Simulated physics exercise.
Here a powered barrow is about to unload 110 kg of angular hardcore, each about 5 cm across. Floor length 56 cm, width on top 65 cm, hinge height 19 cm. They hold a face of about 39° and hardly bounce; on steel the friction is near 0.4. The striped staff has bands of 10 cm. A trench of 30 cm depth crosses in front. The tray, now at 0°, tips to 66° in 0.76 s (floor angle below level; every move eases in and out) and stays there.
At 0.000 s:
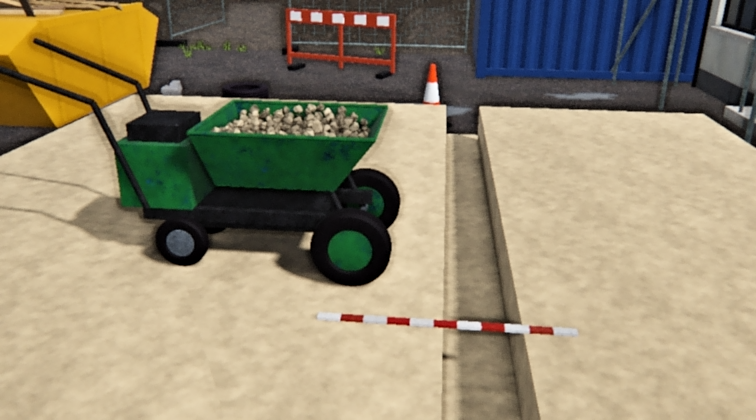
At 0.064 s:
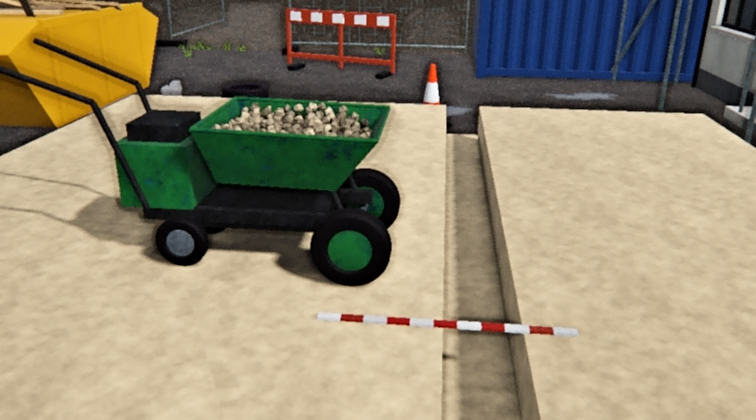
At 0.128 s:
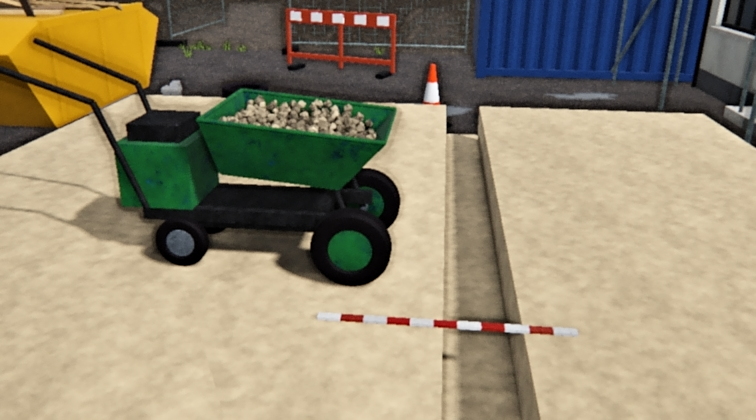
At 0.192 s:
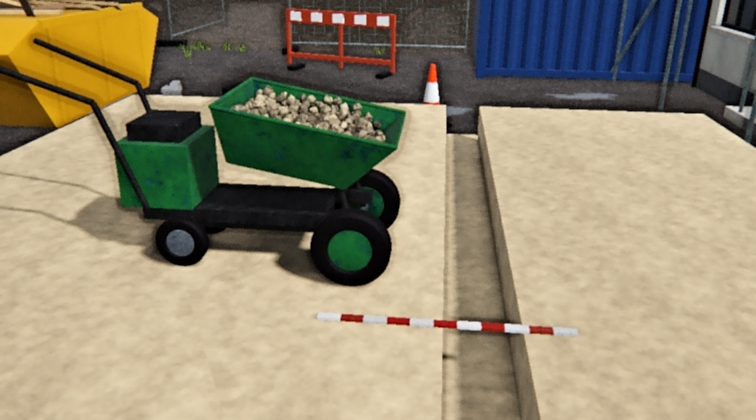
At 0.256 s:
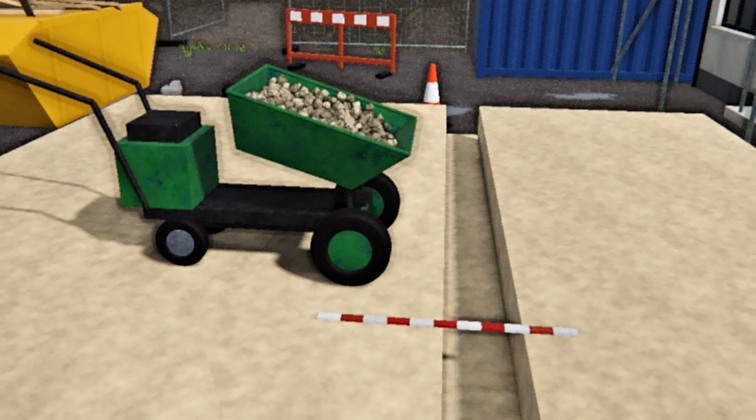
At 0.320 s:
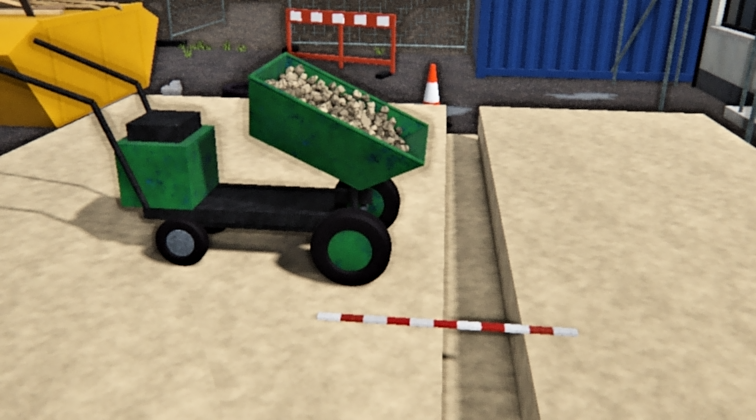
The green tray of a powered barrow, loaded with pale stones, tilts forward to the right, slowly at first and then more steeply, its back end rising while the wheeled base stays still beside a narrow trench.
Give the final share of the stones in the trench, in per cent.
Close to 41 in a hundred.
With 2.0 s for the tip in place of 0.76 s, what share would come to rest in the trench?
It would be near 55 per cent.
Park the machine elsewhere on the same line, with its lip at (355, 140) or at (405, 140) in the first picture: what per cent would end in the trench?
First some 55, then 20 per cent.
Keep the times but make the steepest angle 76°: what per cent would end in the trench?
Then about 60 per cent.
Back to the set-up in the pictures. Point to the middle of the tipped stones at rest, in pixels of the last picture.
Their middle is at about (502, 300).
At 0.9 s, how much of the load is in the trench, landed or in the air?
About 15 per cent by then.
After 0.6 s the floor is at 56°; 100 % in the tray; the foremost stones are at (447, 184).
After 0.9 s the floor is at 66°; 80 % in the tray, 16 % in the trench, 4 % past the trench; the foremost stones are at (528, 256).
After 1.2 s the floor is at 66°; 45 % in the tray, 26 % in the trench, 29 % past the trench; the foremost stones are at (627, 271).
After 3.2 s the floor is at 66°; 30 % in the tray, 41 % in the trench, 29 % past the trench; the foremost stones are at (666, 270).
